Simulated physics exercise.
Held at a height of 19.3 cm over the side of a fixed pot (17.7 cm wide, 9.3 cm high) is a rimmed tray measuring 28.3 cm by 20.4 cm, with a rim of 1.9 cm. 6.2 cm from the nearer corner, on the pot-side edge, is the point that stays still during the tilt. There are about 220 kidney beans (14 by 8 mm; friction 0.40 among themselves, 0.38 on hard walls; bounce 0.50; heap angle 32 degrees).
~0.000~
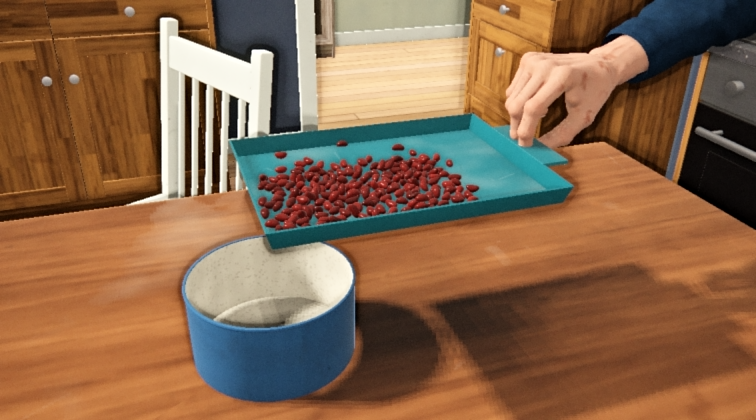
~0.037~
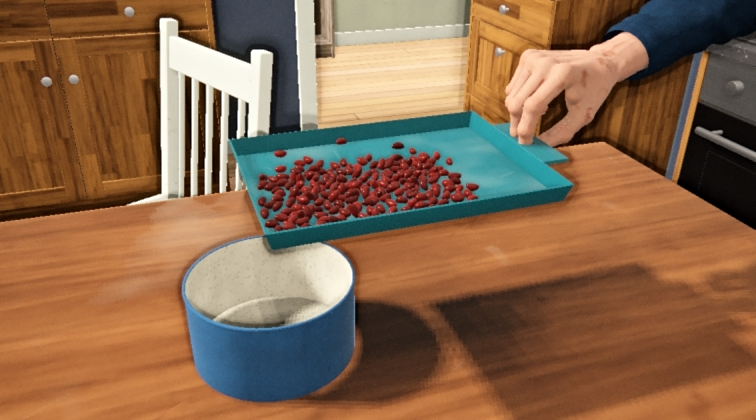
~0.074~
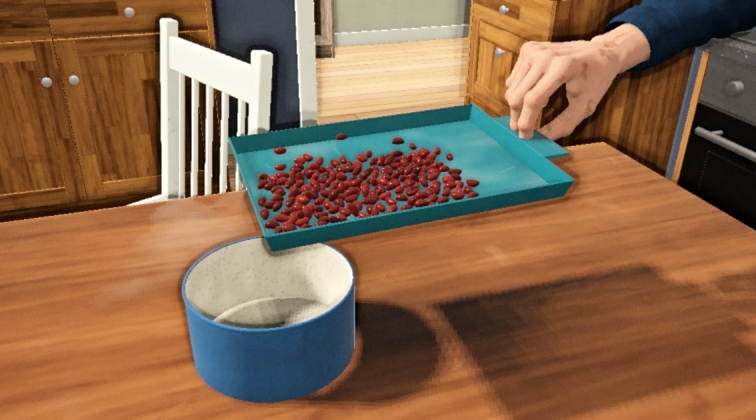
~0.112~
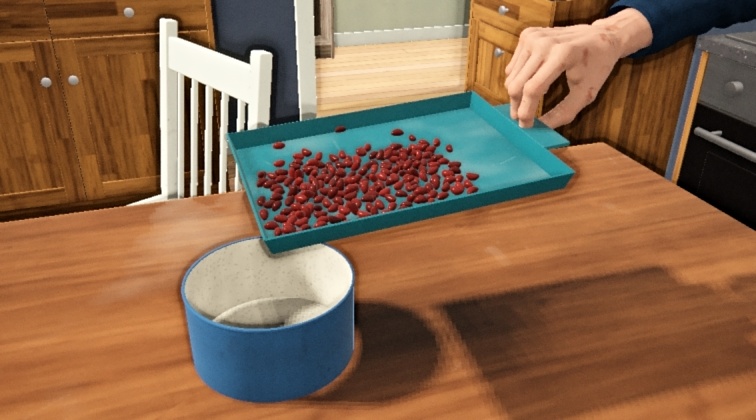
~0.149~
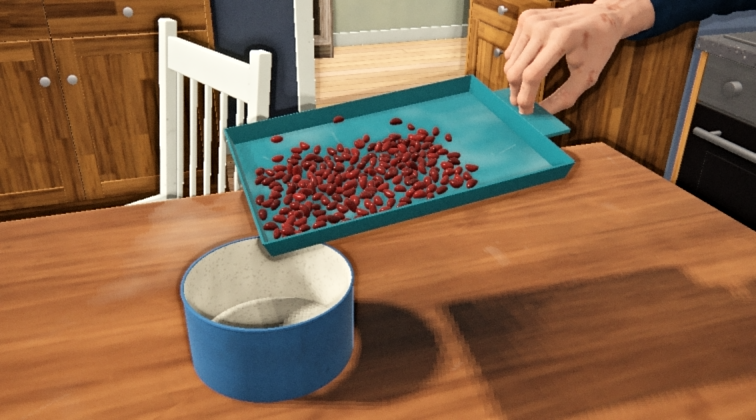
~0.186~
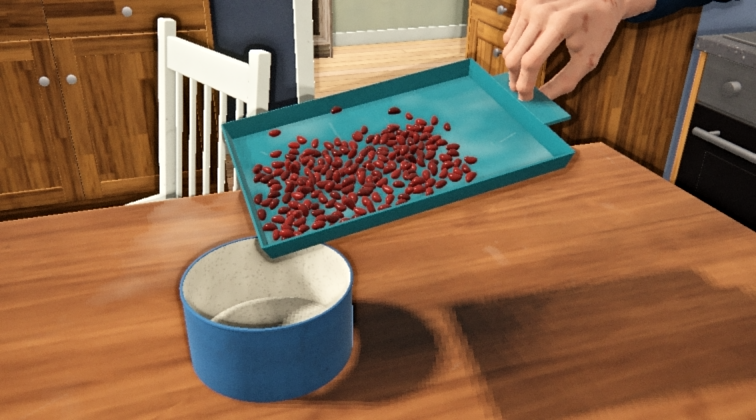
In a kitchen with wooden cabinets, a hand holds a teal rimmed tray of red kidney beans nearly level above a blue pot on a wooden table. The hand then raises the tray's right end, slanting it modestly down toward the pot at left, while the beans barely shift.
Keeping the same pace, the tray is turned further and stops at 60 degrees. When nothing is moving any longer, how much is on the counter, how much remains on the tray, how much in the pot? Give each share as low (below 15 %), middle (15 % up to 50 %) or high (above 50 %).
Counter - high, tray - middle, pot - low.
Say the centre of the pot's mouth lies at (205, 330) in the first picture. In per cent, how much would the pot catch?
The share would be some 40 per cent.
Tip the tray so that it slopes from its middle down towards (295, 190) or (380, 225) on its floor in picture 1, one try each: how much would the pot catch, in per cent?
Estimate: Some 25 % and some 0 % respectively.
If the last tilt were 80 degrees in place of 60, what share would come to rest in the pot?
0 per cent.
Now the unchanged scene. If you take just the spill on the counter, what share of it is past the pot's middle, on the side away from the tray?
About 80 per cent.
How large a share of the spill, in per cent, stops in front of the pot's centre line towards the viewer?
Near 100 in a hundred.
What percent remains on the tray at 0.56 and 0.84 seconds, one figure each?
In order, 100 and 70.
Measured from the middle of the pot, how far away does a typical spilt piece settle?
Distance: Some 20 cm.
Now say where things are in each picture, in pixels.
Tray tilt 0 degrees, front corners at (272, 229) and (565, 184); middle of the pieces at (365, 189); pot at (270, 277), in the first picture.
Tray tilt 1 degrees, front corners at (271, 230) and (565, 183); middle of the pieces at (365, 188), in the second picture.
Tray tilt 2 degrees, front corners at (271, 232) and (566, 178); middle of the pieces at (365, 186), in the third picture.
Tray tilt 5 degrees, front corners at (270, 235) and (566, 170), lowest corner left front; middle of the pieces at (364, 182), in the fourth picture.
Tray tilt 9 degrees, front corners at (269, 238) and (566, 160), lowest corner left front; middle of the pieces at (363, 177), in the fifth picture.
Tray tilt 13 degrees, front corners at (268, 242) and (566, 150), lowest corner left front; middle of the pieces at (361, 172); pot at (268, 277). Its pace works out near 105 degrees a second, in the sixth picture.
After 0.41 s, tilt 37 degrees; the tray holds 100 %, the pot 0 %.
After 0.56 s, tilt 53 degrees; the tray holds 100 %, the pot 0 %.
After 0.84 s, tilt 60 degrees; the tray holds 70 %, the pot 0 %.
At rest (2.5 s), counter 60 %, tray 40 %, pot 0 %.
